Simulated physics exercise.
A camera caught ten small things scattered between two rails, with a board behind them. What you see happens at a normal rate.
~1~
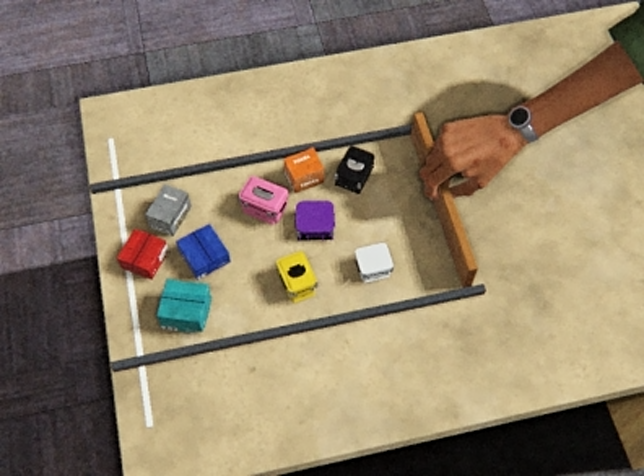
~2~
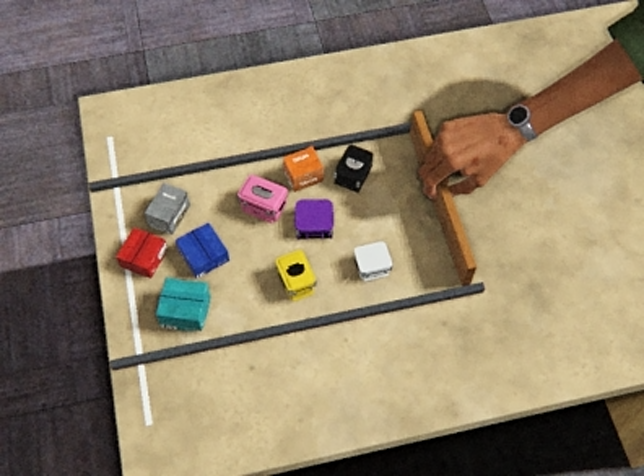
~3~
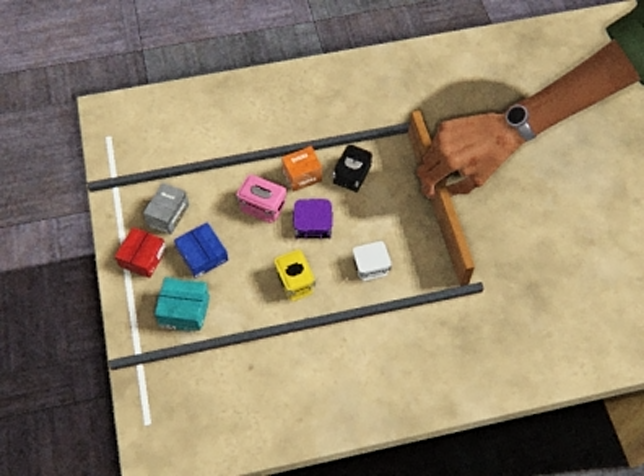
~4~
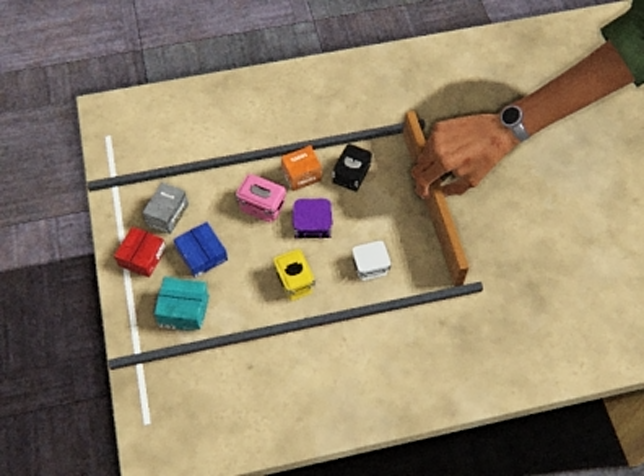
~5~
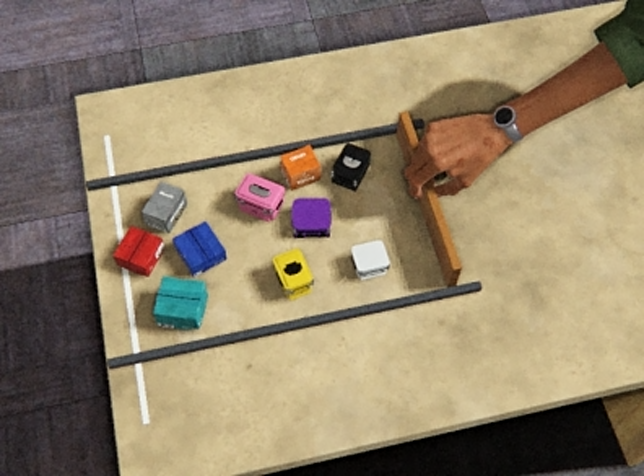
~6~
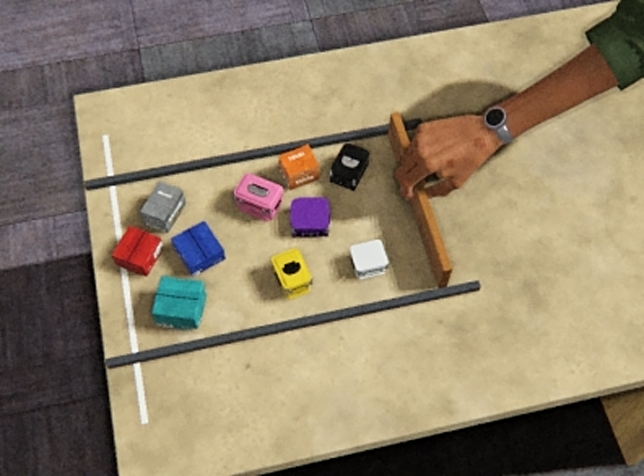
On a pale tabletop between two dark rails, small colourful boxes sit scattered near a white line while a hand wearing a watch slides an upright wooden board a short way left, and the boxes stay essentially still.
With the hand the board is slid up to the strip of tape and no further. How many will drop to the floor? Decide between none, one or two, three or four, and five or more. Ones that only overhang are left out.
The pieces that topple off will total more than four.
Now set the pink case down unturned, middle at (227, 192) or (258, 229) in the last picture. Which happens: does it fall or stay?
Taking them in order, it drops away and then it drops away.
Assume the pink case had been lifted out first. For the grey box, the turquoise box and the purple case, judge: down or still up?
Grey box: Over the edge. Turquoise box: Over the edge. Purple case: Still there.
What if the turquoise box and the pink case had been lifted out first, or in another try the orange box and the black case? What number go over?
That makes 5 fallen, then 5 fallen in the other try.
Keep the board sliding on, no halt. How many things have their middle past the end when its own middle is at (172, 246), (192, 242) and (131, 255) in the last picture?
Respectively, 3, 0 and 7.
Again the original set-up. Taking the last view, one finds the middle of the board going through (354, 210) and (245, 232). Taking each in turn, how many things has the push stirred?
Tally at point one: 3; at point two: 9.
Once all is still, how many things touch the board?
In total, 3.
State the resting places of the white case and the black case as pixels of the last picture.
First (112, 313), then (102, 223).
Soon after, none off yet; red box at rest near (138, 251); grey box at rest near (164, 208); turquoise box at rest near (180, 304).
Then, none off yet; red box at rest near (138, 251); grey box moved a little near (152, 206); turquoise box moving near (175, 305).
Further on, none off yet; red box tipped a little near (81, 257); grey box moved well along near (83, 214); turquoise box moved well along near (100, 323).
At rest, the number that fall off is five or more; fallen, orange box, yellow case, pink case, blue box, turquoise box, grey box and red box.
